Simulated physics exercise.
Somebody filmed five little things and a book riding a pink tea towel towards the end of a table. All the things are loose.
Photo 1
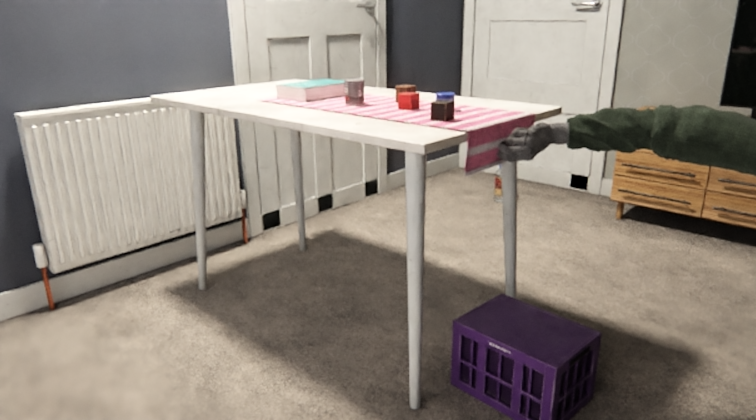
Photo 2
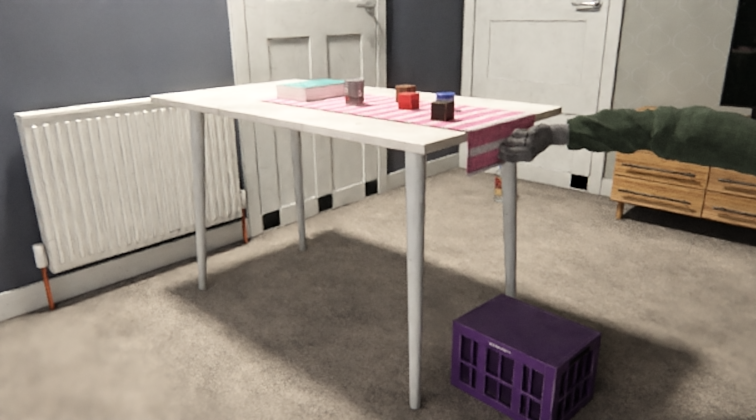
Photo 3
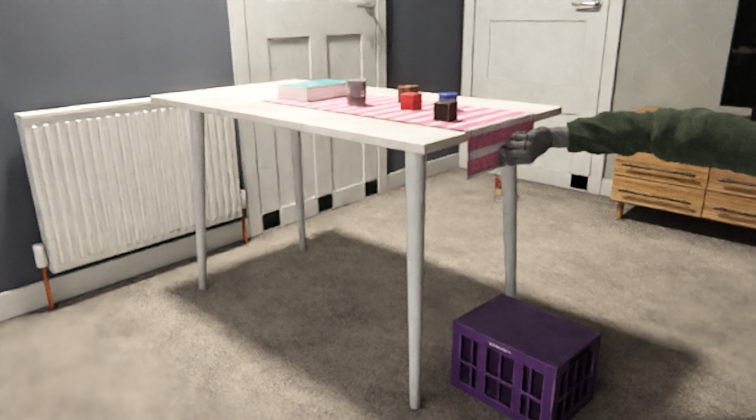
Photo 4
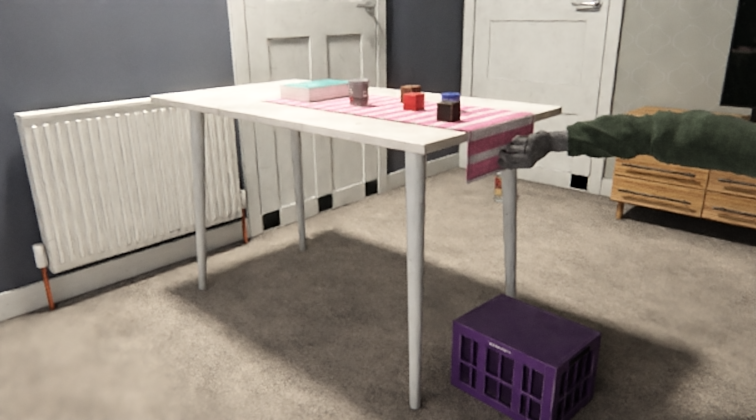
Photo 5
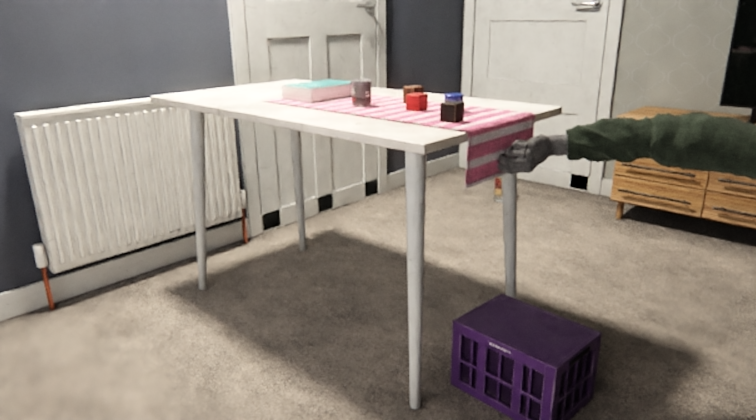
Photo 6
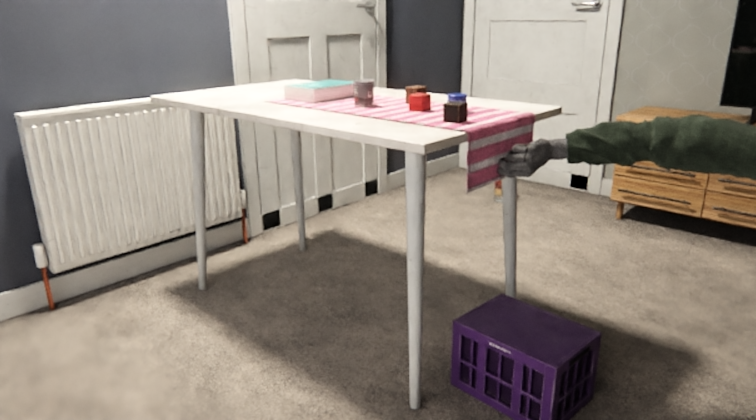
A gloved hand on a green-sleeved arm, reaching in from the right, draws a pink striped cloth slowly down over the near right end of a white table, seen from a fixed view in a carpeted room. On the cloth sit black, blue, red and brown pieces, a grey can and a teal-topped book, above a purple crate. The hanging end lengthens slightly as everything on it creeps right together.
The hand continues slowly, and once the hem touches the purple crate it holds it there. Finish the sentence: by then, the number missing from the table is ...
... four.
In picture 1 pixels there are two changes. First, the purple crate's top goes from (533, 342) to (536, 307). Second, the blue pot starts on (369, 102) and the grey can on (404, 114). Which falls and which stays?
The blue pot stays aboard, and the grey can does not stay aboard.
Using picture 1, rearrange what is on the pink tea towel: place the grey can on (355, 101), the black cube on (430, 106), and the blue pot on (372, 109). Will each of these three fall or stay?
Fate of the grey can: It stays; fate of the black cube: It goes; fate of the blue pot: It goes.
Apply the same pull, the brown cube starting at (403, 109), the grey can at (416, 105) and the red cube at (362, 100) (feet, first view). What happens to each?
Looking at each one, the brown cube drops away, the grey can drops away and the red cube remains in position.
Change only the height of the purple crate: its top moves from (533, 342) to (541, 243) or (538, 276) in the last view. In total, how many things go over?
Numbers: 1; 2.
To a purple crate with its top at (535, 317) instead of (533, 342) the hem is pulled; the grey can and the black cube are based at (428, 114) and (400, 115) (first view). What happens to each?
The grey can ends up off the top and the black cube ends up off the top.
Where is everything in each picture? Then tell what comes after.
The first frame shows hem (465, 176); black cube (443, 101); blue pot (445, 93); red cube (409, 93); brown cube (406, 86); grey can (354, 80); top of the crate (532, 342).
The second frame shows hem (466, 177); black cube (443, 101).
The third frame shows hem (466, 180); blue pot (448, 94).
The fourth frame shows hem (466, 184); red cube (414, 94); top of the crate (532, 342).
The fifth frame shows hem (465, 188); brown cube (414, 86).
The sixth frame shows hem (467, 193); black cube (456, 103); blue pot (457, 95); red cube (420, 94); brown cube (416, 87); grey can (364, 81).
A little later, hem near (499, 241); black cube gone.
Next, hem near (498, 296); black cube, blue pot and red cube gone.
When it is over, hem on the crate; black cube, blue pot, red cube and brown cube gone. The table loses four.
